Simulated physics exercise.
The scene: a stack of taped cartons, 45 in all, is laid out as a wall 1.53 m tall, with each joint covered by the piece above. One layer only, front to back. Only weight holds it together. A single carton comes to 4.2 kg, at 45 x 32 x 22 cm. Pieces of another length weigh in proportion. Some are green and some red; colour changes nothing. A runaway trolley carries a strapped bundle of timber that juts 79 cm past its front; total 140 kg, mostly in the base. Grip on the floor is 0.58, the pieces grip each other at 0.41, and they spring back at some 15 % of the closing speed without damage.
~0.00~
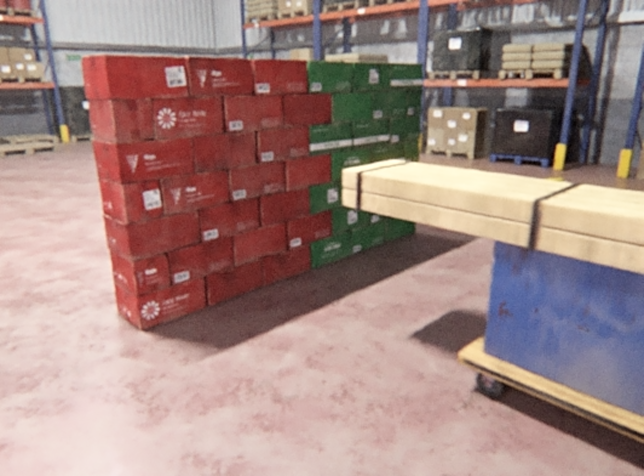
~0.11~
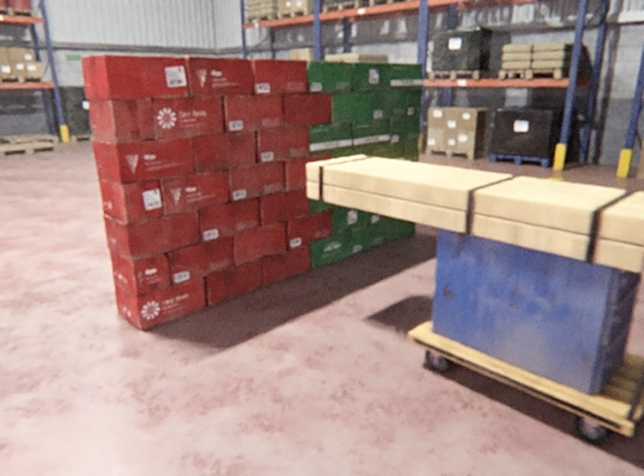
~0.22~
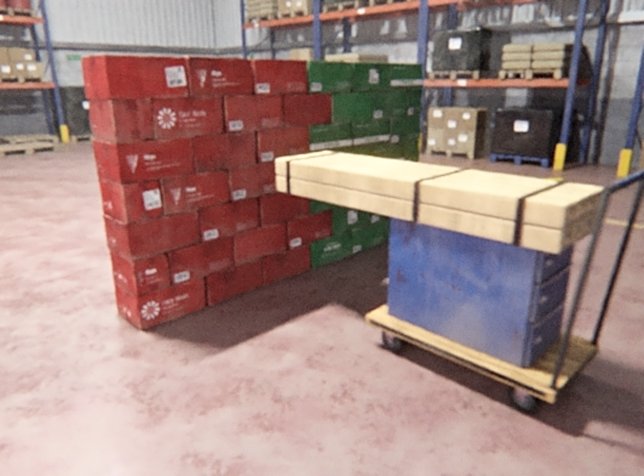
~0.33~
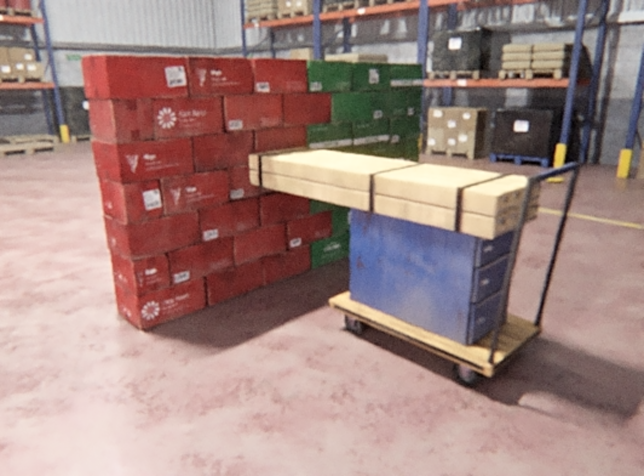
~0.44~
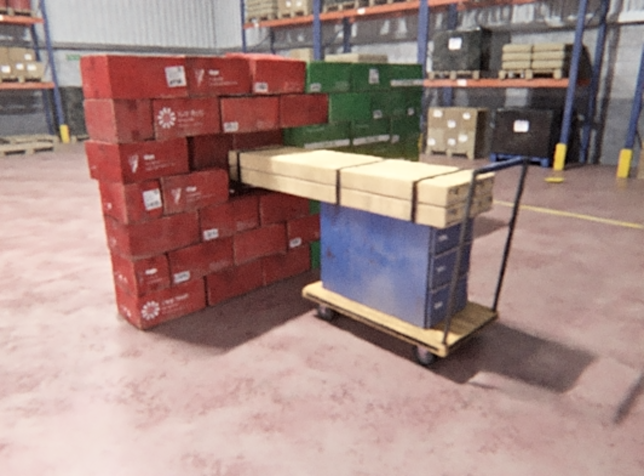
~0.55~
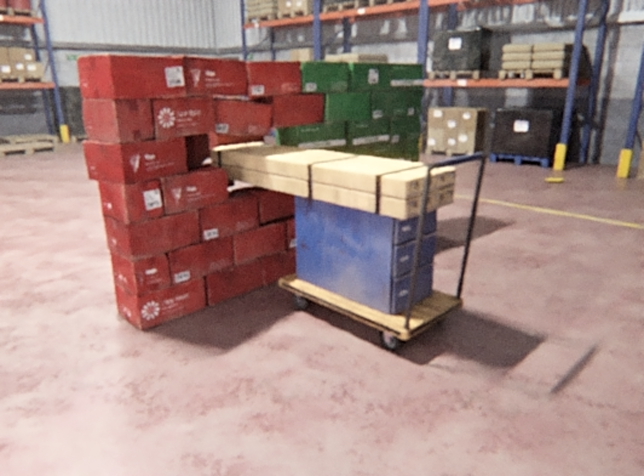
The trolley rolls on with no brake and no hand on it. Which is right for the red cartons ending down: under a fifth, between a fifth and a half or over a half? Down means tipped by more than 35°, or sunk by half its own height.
From a fifth to a half of them.
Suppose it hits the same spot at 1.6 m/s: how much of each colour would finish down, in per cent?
Then red 50, green 20 per cent.
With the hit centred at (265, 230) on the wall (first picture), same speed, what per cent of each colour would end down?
In that case red 20, green 0 per cent.
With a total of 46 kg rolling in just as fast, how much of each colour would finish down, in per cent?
In that case red 50, green 20 per cent.
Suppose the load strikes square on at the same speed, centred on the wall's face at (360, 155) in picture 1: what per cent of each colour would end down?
In that case red 0, green 50 per cent.
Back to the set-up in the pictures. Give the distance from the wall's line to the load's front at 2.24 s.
About 135 cm past it.
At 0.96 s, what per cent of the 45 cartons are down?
By then 5 per cent.
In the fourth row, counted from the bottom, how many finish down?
2 from that row.
After 0.74 s, load 85 cm past the wall's line, still rolling; 2 of the 24 red cartons down (2 of 45 in all colours); top red carton 42 mm from its place; top green carton 19 mm from its place.
After 0.96 s, load 1.12 m past the wall's line, still rolling; 3 of the 24 red cartons down (3 of 45 in all colours); top red carton 8 cm from its place; top green carton 28 mm from its place.
After 1.34 s, load 1.32 m past the wall's line, still rolling; 6 of the 24 red cartons down (6 of 45 in all colours); top red carton 13 cm from its place; top green carton 4° from how it stood.
After 2.24 s, load 1.34 m past the wall's line, stopped; 7 of the 24 red cartons down (7 of 45 in all colours); top red carton 12 cm from its place; top green carton 5° from how it stood.
In the end (3.9 s), load 1.34 m past the wall's line, stopped; 7 of the 24 red cartons down (8 of 45 in all colours); top red carton 12 cm from its place; top green carton 5° from how it stood. That is 29 per cent. From the last view, middles, top red carton near (116, 78), top green carton near (352, 74).
